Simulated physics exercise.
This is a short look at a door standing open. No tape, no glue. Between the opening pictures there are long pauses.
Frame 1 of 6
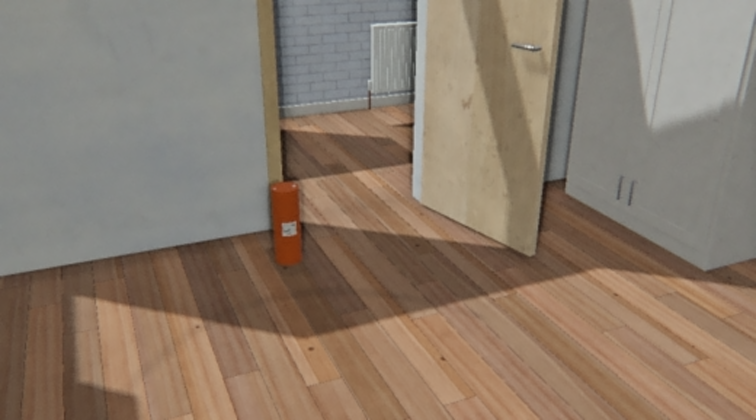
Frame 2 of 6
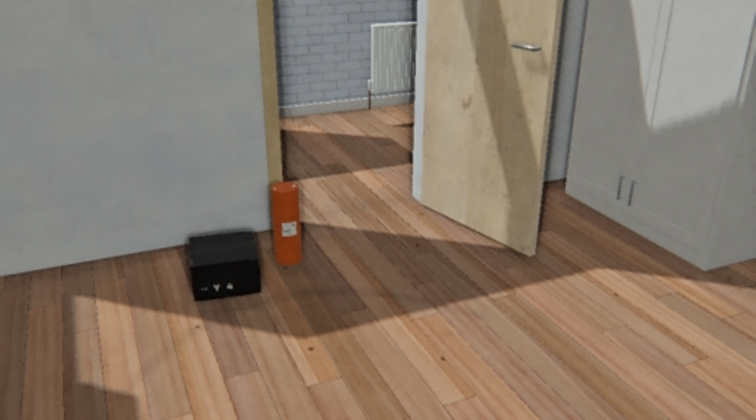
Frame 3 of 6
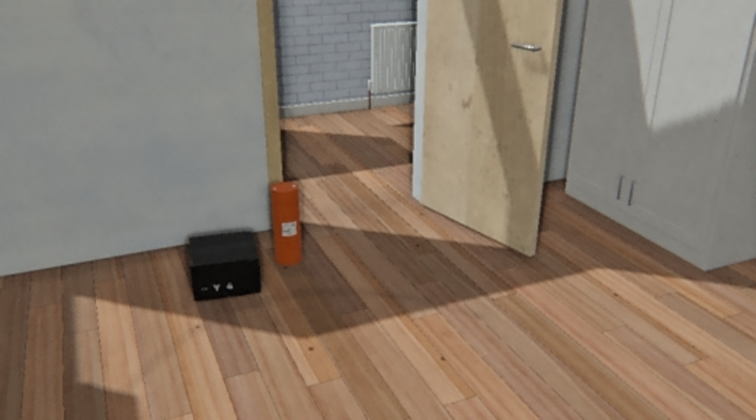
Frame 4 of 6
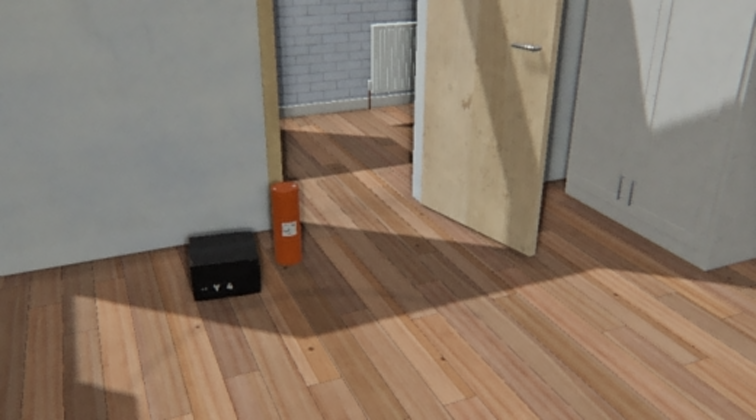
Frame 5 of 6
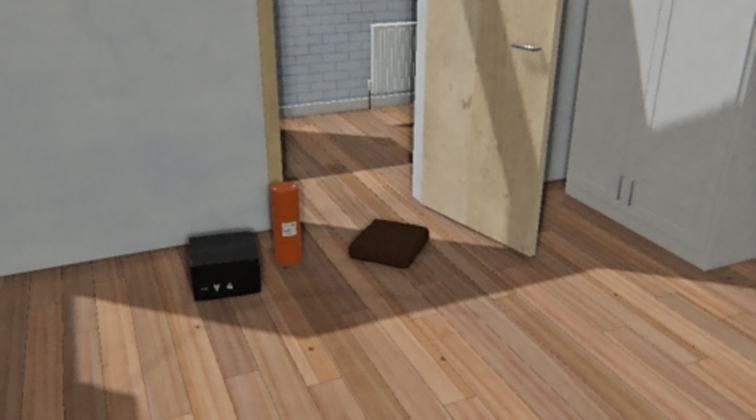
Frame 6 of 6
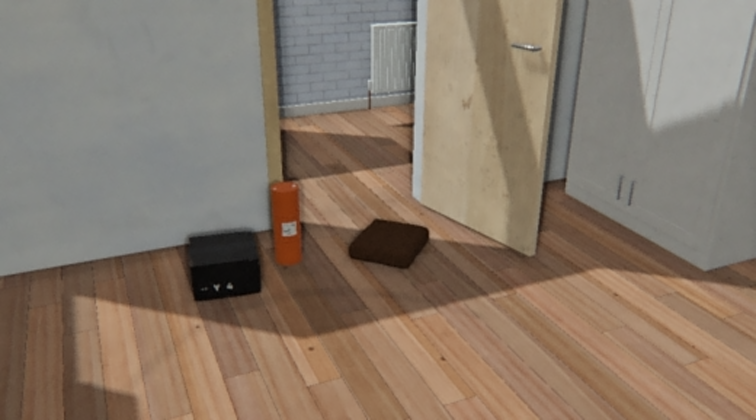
A black parcel appears on the wooden floor to the left of an orange canister, beside a door standing wide open. Nothing shifts for a while, and then a brown cushion appears to the right of the canister, while the door, canister and parcel all stay still.
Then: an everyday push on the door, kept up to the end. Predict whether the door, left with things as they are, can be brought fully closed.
Prediction: It cannot close fully.
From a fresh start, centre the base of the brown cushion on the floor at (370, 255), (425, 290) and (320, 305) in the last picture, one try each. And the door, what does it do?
Well, the first time the door halts partway, the second time it completes its swing, and the third time it completes its swing.
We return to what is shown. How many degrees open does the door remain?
Roughly 20 degrees open.
Then, 1.20 s after the last picture, open by 57°; brown cushion slid a little near (372, 244).
Then, 1.70 s after the last picture, open by 31°; brown cushion slid about its own width near (324, 232); orange canister tipped 8° from how it was.
At rest, open by 22°; moved from the start, brown cushion; the other 2 in place. Seen from the same camera at the end, brown cushion near (311, 225).
